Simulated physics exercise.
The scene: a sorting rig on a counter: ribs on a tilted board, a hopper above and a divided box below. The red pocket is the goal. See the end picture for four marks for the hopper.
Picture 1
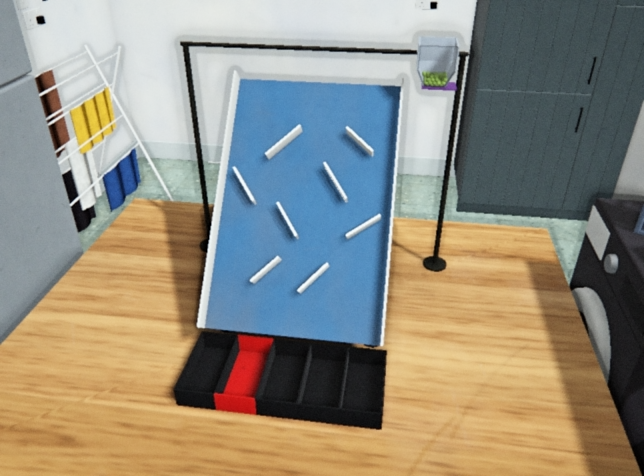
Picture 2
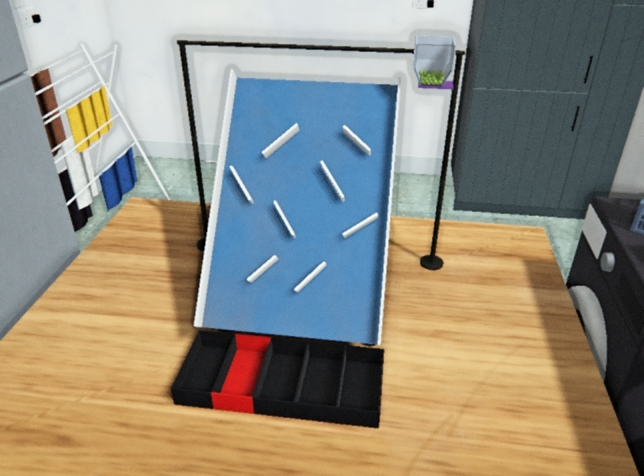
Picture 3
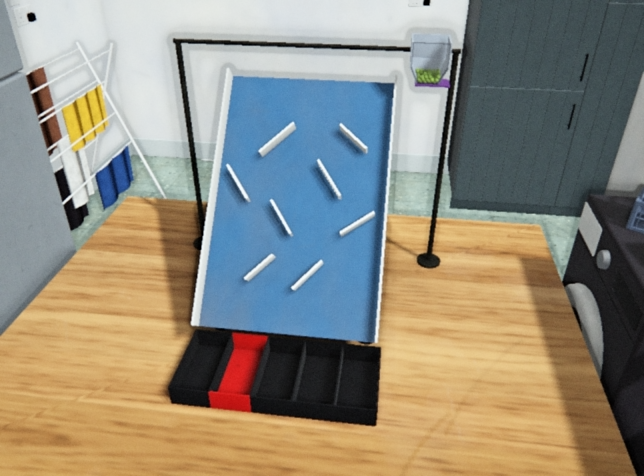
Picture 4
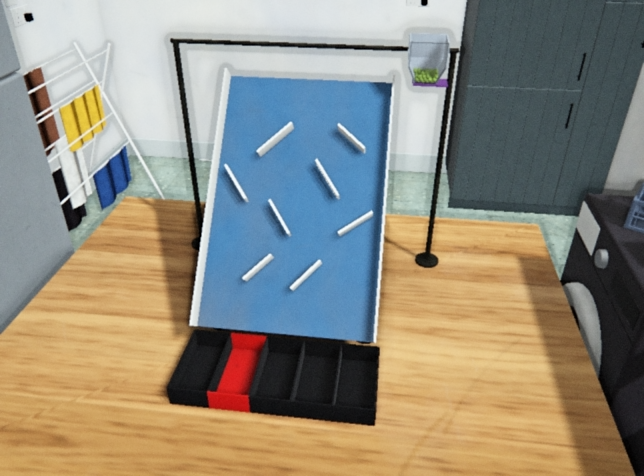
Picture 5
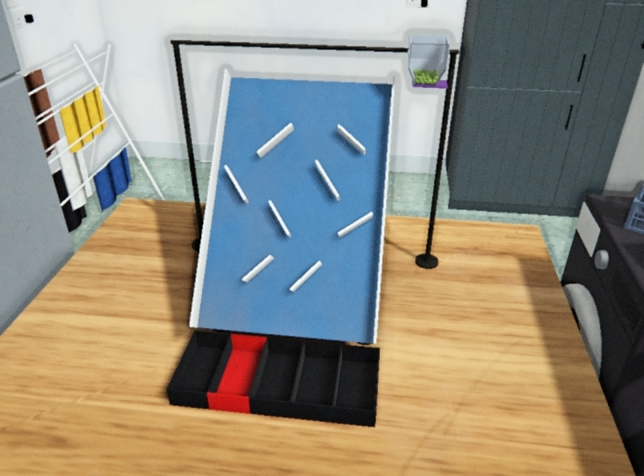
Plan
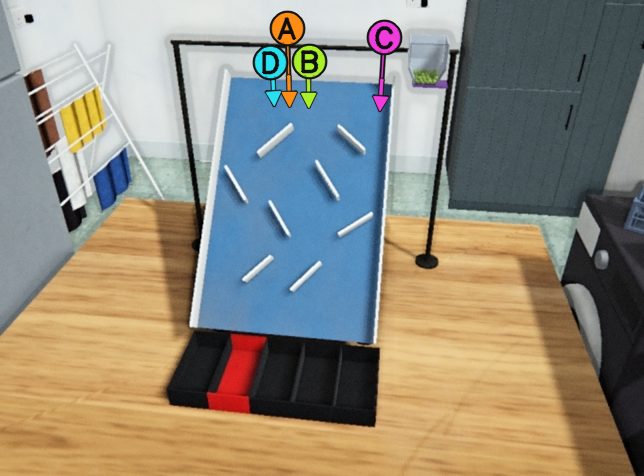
The camera drifts very slightly at first and then settles, looking down from the front at a wooden counter in a room with grey cabinets and a drying rack at left. A tilted blue board with white ribs stands beneath a black frame, a clear hopper of green peas at its upper right, a black divided box with one red pocket below. Nothing else moves.
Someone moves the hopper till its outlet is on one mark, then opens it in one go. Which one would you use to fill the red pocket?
Choose B.
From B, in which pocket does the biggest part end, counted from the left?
It is the second one.
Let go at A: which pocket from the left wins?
The first from the left.
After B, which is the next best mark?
The answer is C.
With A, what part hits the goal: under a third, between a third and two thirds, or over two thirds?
It is under a third.
On the marked copy, mark A meets the board at (289, 101); mark B meets the board at (308, 102); mark C meets the board at (380, 105); mark D meets the board at (273, 100).
Choosing A, a small part in the red pocket, most in other pockets, a stray few outside the box.
Choosing B, about two thirds in the red pocket, about a third in other pockets, a stray few outside the box.
Choosing C, about a third in the red pocket, about a third in other pockets, about a third outside the box.
Choosing D, a small part in the red pocket, nearly all in other pockets.
